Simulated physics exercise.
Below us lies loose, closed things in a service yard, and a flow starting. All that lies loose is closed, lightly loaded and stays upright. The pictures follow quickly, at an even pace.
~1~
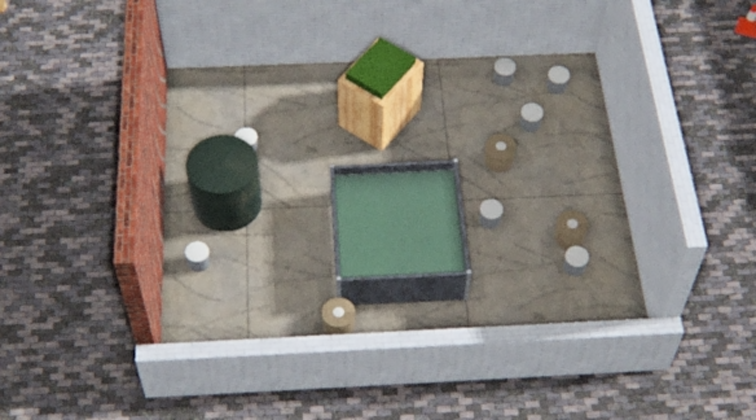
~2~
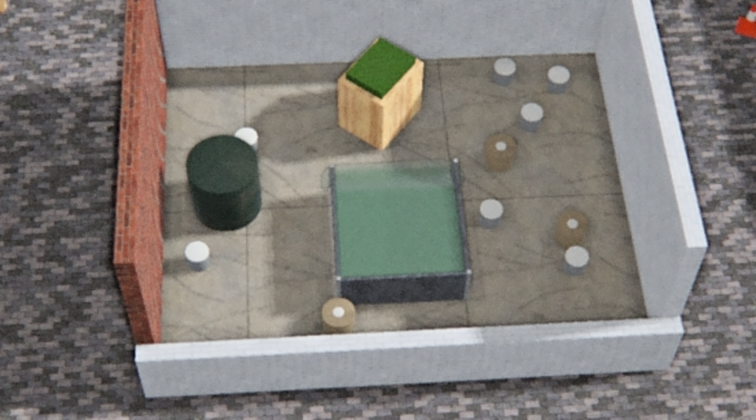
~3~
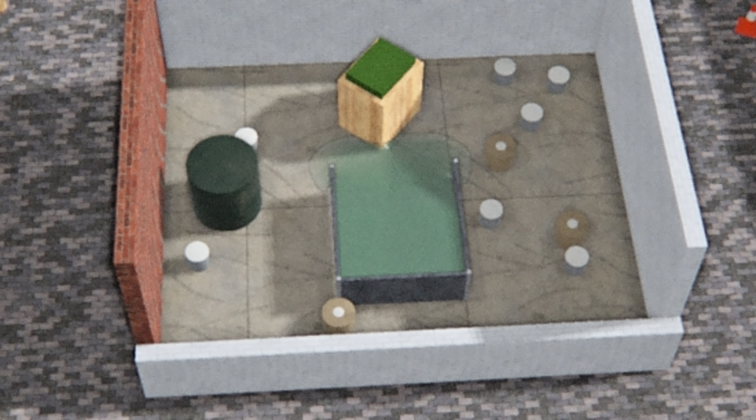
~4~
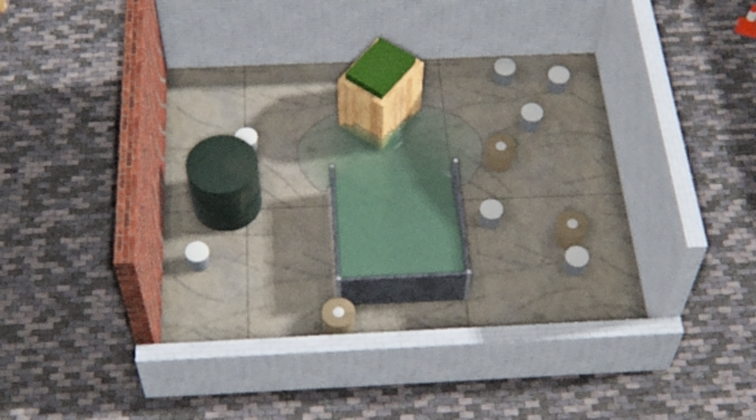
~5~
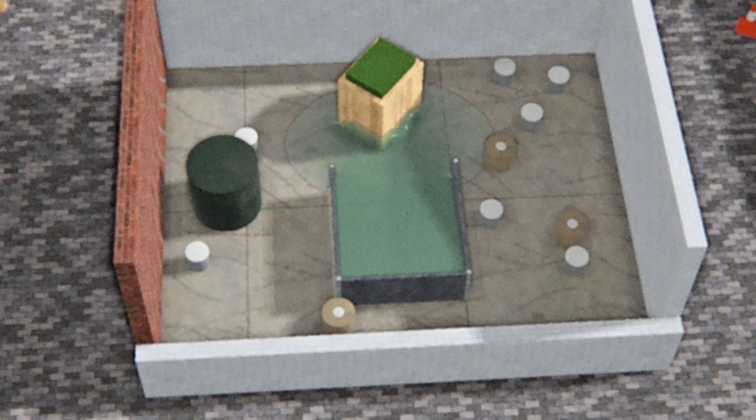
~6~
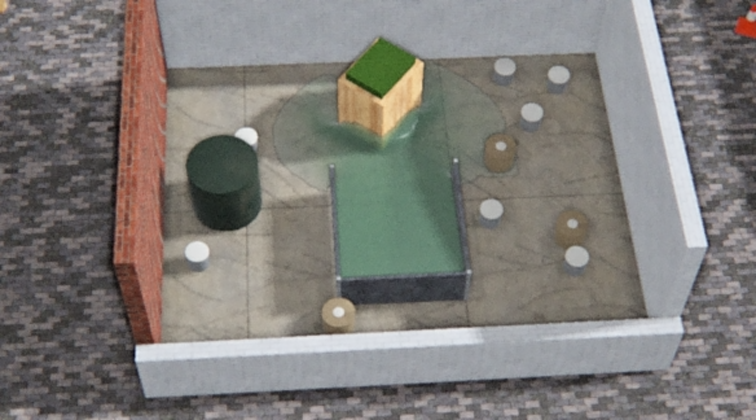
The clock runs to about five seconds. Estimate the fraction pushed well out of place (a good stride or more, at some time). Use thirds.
That comes to two thirds or more.
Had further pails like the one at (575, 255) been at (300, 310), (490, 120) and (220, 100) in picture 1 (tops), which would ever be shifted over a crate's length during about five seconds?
In turn: Under that, pushed that far, swept aside.
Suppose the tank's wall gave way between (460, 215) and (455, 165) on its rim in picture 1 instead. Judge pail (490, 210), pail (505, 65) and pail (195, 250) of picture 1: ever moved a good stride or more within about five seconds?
As listed: Yes, that far or more, short of that.
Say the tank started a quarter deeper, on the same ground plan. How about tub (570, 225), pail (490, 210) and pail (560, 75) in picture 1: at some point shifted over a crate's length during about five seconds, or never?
As listed: Yes, less than that, swept aside.
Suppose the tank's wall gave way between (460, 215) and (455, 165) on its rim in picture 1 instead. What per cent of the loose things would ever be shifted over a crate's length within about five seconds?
Close to 80 %.
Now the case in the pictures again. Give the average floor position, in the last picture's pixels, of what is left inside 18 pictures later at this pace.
Roughly at (467, 232).
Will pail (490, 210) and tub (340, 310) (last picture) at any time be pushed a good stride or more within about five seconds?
As listed: No, never so far.
A moment on, 0 of 10 are well off their spots; 0 afloat.
Next, 3 of 10 are well off their spots; 2 afloat.
Later, 5 of 10 are well off their spots; 3 afloat.
In the end, 8 of 10 are well off their spots, and 8 have been at some point; 4 afloat.
